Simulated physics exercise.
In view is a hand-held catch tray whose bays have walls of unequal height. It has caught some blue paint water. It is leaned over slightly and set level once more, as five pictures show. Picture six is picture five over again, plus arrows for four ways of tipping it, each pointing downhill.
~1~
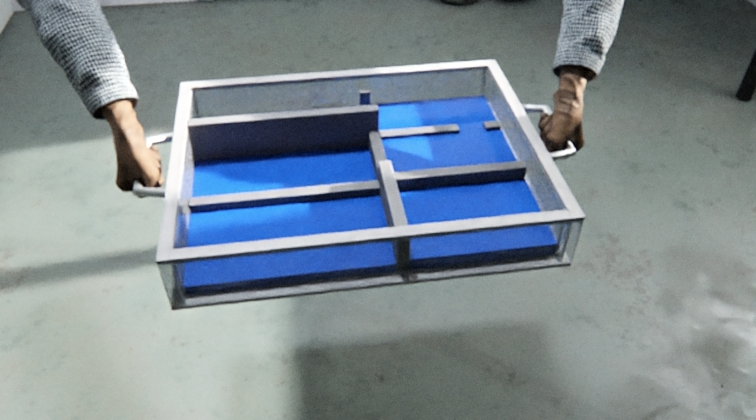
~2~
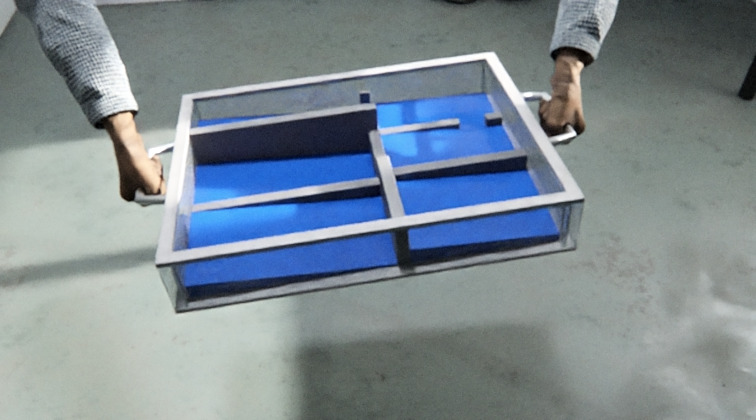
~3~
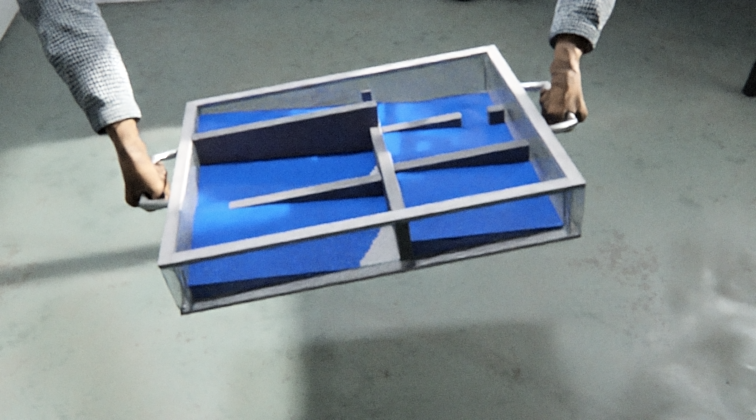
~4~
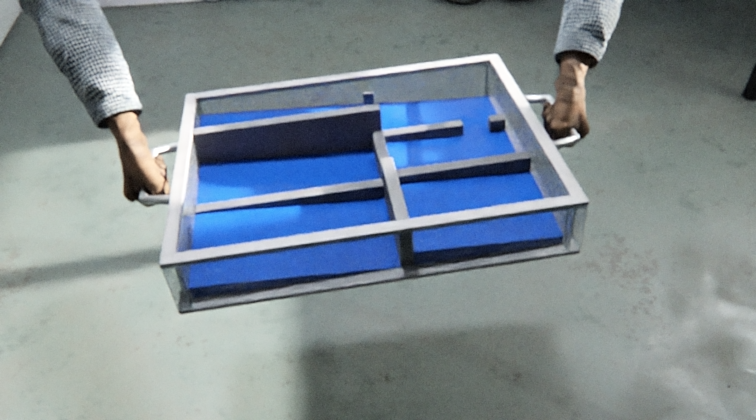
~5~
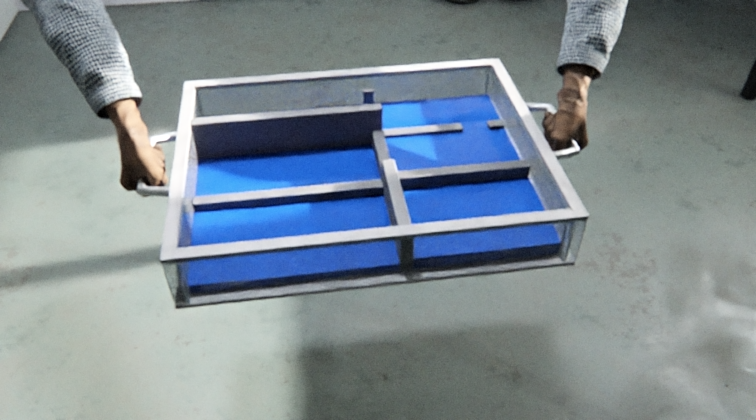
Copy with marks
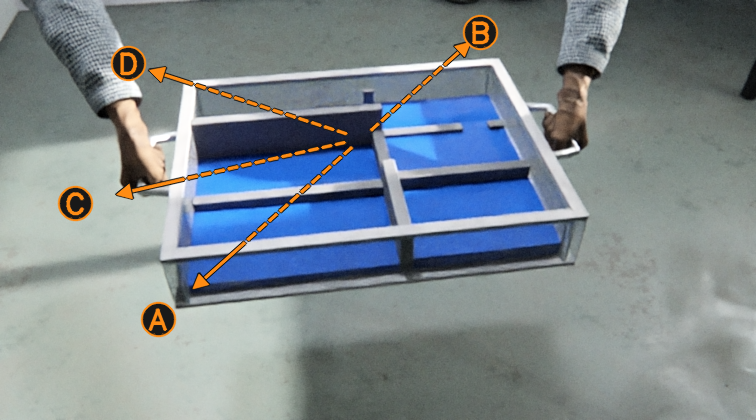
Blue liquid shifting in a divided tray as two hands tilt it down to the left, then bring it back level.
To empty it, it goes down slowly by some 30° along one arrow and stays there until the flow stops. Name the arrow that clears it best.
B works best here.
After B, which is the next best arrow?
D.
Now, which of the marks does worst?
Here it is arrow C.
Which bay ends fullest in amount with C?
That is the front left bay.
On the marked copy, A ends at (197, 285); B ends at (466, 45); C ends at (121, 193); D ends at (154, 71).
For arrow A, about 53 % stays in the tray, the largest part in the front left bay.
For arrow B, about 28 % stays in the tray, the largest part in the back right bay.
For arrow C, about 66 % stays in the tray, the largest part in the front left bay.
For arrow D, about 39 % stays in the tray, the largest part in the centre left bay.
